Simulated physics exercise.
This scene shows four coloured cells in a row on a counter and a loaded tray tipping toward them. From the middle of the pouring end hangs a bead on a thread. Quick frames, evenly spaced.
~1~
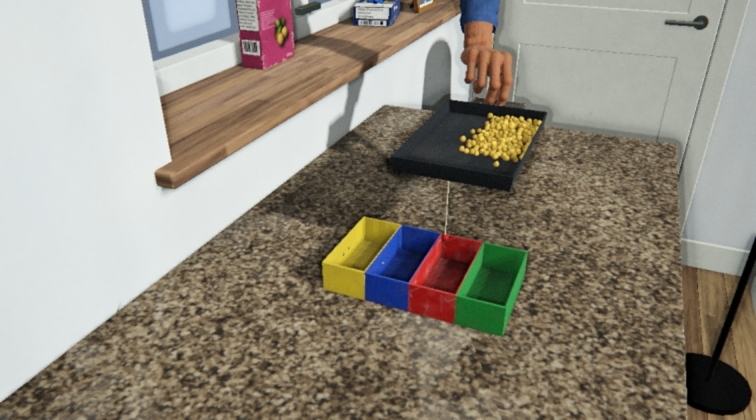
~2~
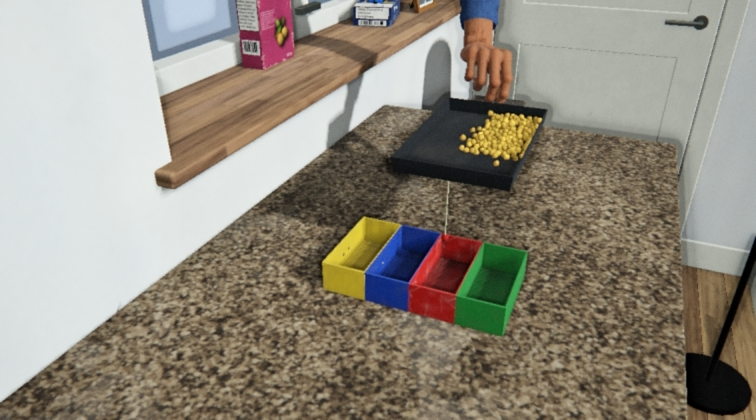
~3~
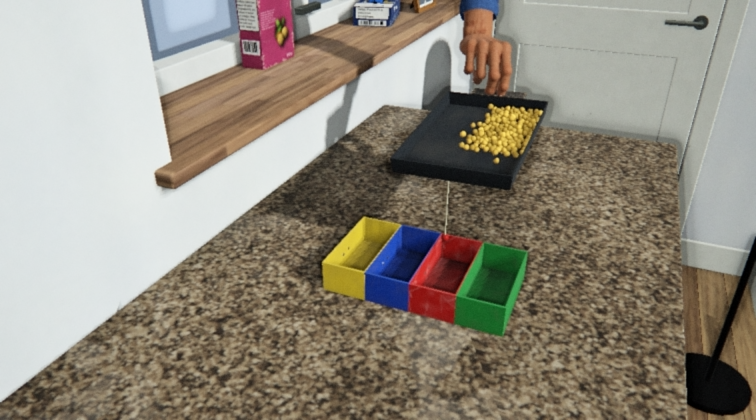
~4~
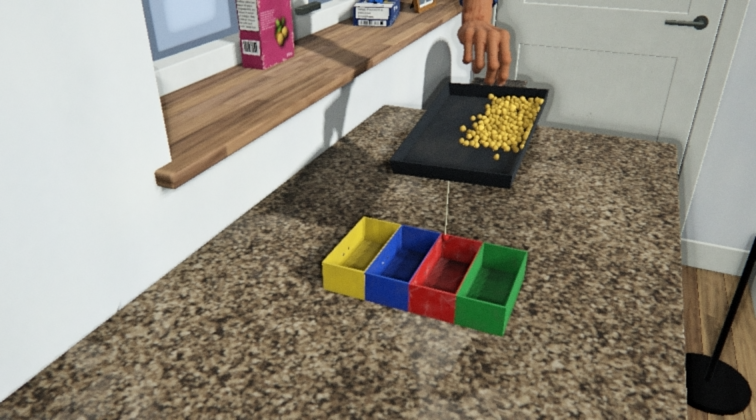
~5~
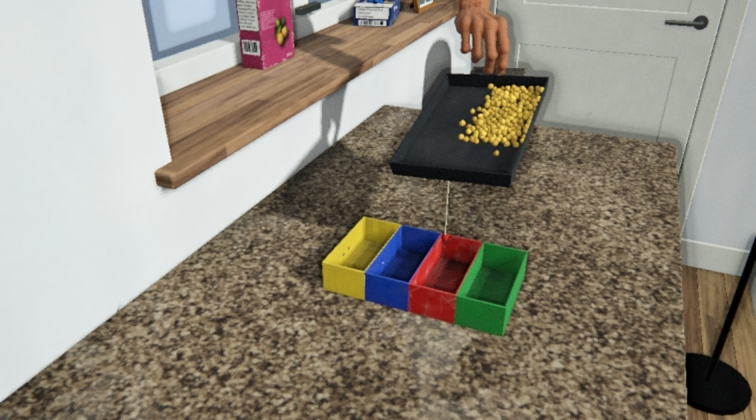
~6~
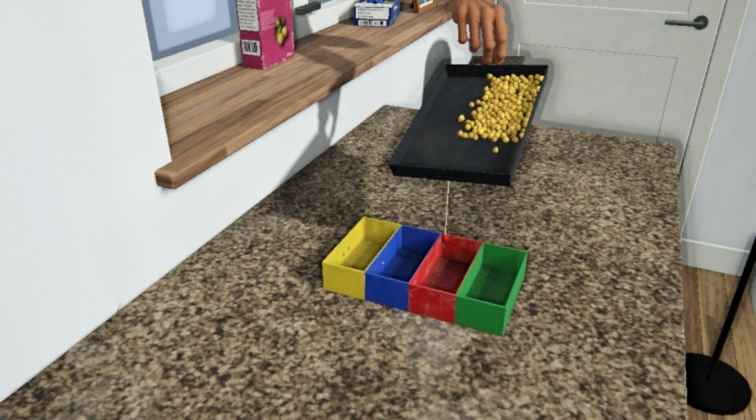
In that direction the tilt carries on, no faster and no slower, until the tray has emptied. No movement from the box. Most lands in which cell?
In the blue cell.
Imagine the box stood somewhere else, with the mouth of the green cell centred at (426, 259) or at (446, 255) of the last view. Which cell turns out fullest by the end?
For the first position it is the cell in red, and for the second it is the cell in red.
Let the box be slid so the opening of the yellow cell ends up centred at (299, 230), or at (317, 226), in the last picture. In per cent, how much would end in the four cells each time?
Around 90 per cent for the first position, around 100 per cent for the second.
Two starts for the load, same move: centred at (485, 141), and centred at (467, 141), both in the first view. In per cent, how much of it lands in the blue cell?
First some 60, then 60 per cent.
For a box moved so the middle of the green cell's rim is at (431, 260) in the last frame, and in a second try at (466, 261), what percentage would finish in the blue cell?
About 0 per cent, then about 50 per cent.
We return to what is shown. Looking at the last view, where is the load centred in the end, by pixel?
Somewhere close to (396, 278) in the last picture.
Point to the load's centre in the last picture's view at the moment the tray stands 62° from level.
The load is centred around (427, 162).
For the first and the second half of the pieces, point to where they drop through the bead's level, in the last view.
The leading part at (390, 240), the rest of it at (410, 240).
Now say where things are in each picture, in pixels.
Corners of the pouring end at (394, 156) and (511, 176), level; middle of the load at (505, 137), puffed corn balls; bead on its thread at (445, 237); yellow cell at (344, 278); blue cell at (387, 289); red cell at (432, 301); green cell at (480, 313), in the first frame.
Corners of the pouring end at (393, 156) and (511, 175), level; middle of the load at (506, 136), in the second frame.
Corners of the pouring end at (393, 157) and (511, 175), tipped barely, lowest at the left corner; middle of the load at (506, 130), in the third frame.
Corners of the pouring end at (392, 159) and (510, 174), tipped a little, lowest at the left corner; middle of the load at (506, 123), in the fourth frame.
Corners of the pouring end at (392, 161) and (509, 173), tipped a little, lowest at the left corner; middle of the load at (506, 115), in the fifth frame.
Corners of the pouring end at (391, 163) and (508, 173), tipped clearly, lowest at the left corner; middle of the load at (506, 107); yellow cell at (344, 278); blue cell at (387, 289); red cell at (432, 301); green cell at (480, 313), in the sixth frame.
Soon, tray tipped steeply; nearly all on the tray; a stray few in the yellow cell; a stray few in the blue cell; a stray few falling or outside the box.
A while on, tray tipped past a quarter turn; most on the tray; a small part in the blue cell; a small part in the yellow cell; a stray few in the red cell; a stray few falling or outside the box.
Towards the end, tray tipped past a quarter turn; about two thirds in the blue cell; about a quarter in the yellow cell; a small part in the red cell; a stray few in the green cell; a stray few falling or outside the box.
Finally, tray tipped past a quarter turn; about two thirds in the blue cell; about a quarter in the yellow cell; a small part in the red cell; a stray few in the green cell; a stray few outside the box.
